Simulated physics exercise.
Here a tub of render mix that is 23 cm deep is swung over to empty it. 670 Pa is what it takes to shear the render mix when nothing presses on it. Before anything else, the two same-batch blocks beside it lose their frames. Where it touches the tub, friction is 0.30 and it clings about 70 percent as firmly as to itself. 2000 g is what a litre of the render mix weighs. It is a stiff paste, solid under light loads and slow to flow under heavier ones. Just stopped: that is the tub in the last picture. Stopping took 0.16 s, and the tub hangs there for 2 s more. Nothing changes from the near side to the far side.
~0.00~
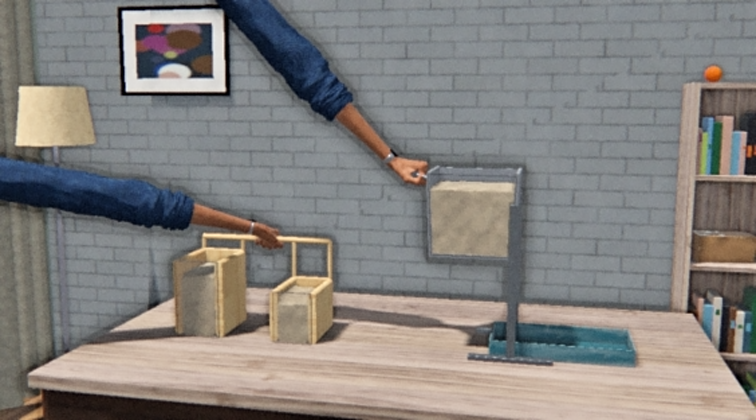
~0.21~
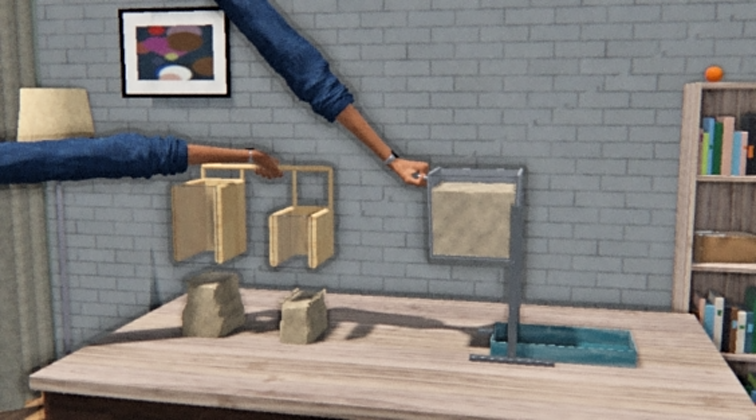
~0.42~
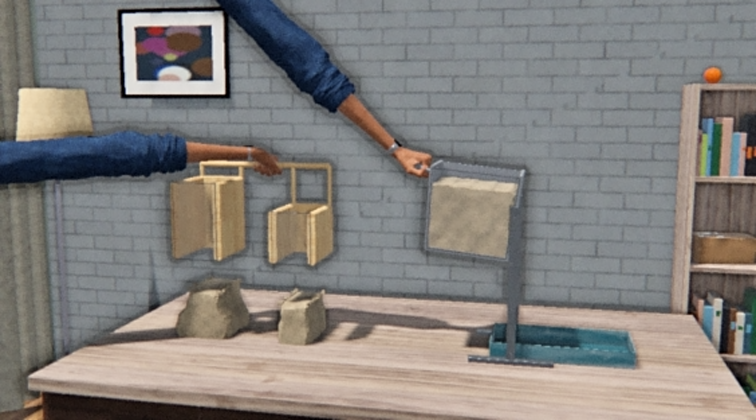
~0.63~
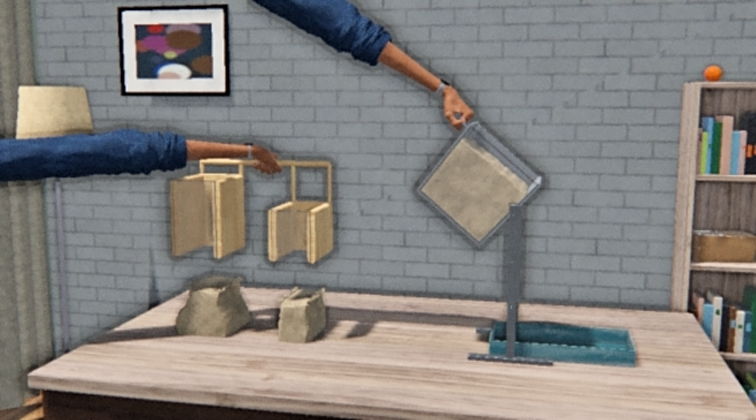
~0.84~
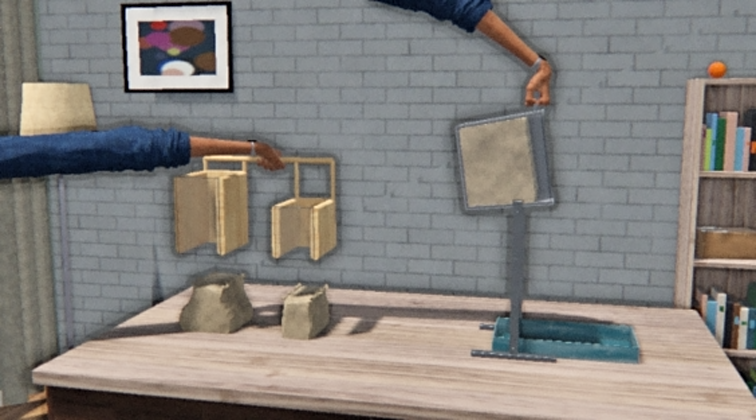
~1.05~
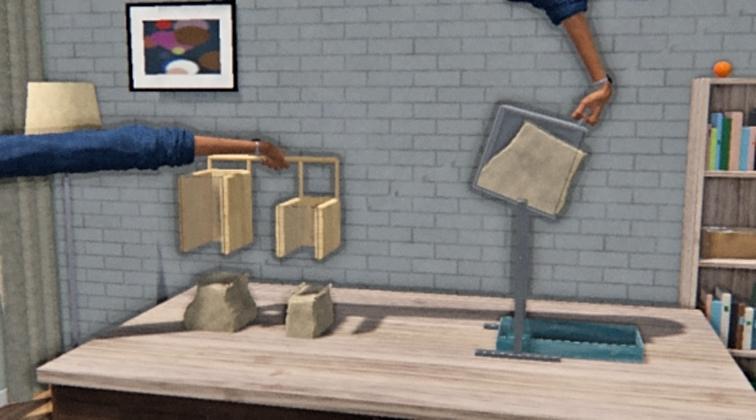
A hand lifted joined wooden molds off two blocks, and the taller left one sagged; then another hand swung a clear tub of thick mix over to the right, and the mix inside shifted.
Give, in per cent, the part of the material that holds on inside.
The part that holds on is close to 27 per cent.
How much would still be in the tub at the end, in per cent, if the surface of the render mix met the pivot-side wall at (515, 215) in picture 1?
I'd say close to 50 % stays in the tub.
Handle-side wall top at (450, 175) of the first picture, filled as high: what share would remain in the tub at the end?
Some 35 percent would still be in the tub at the end.
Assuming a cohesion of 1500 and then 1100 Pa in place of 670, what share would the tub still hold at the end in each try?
Roughly 12 % followed by roughly 10 %.
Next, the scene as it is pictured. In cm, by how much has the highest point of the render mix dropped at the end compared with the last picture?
13 cm.
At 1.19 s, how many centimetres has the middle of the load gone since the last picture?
Roughly 11 cm.
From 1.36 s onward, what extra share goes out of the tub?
4 %.
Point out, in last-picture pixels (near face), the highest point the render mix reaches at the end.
Roughly at pixel (484, 171).
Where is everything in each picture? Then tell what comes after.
The first frame shows handle-side rim at (430, 174), tilt 0 degrees; top of the render mix at (442, 188); blocks stand 20 cm, 13 cm (left to right).
The second frame shows handle-side rim at (431, 175), tilt 0 degrees; top of the render mix at (443, 190); blocks stand 17 cm, 13 cm (left to right).
The third frame shows handle-side rim at (433, 167), tilt 6 degrees; top of the render mix at (439, 184); blocks stand 15 cm, 13 cm (left to right).
The fourth frame shows handle-side rim at (472, 126), tilt 40 degrees; top of the render mix at (465, 143); blocks stand 15 cm, 13 cm (left to right).
The fifth frame shows handle-side rim at (542, 114), tilt 82 degrees; top of the render mix at (520, 120); blocks stand 15 cm, 13 cm (left to right).
The sixth frame shows handle-side rim at (585, 132), tilt 108 degrees; top of the render mix at (530, 124); blocks stand 15 cm, 13 cm (left to right).
After 1.19 s, the tub is at 108 degrees and holds 53 %.
After 1.36 s, the tub is at 108 degrees and holds 30 %.
After 1.53 s, the tub is at 108 degrees and holds 28 %.
After 1.70 s, the tub is at 108 degrees and holds 27 %.
After 3.05 s, at the end, the tub is at 108 degrees and holds 27 %.
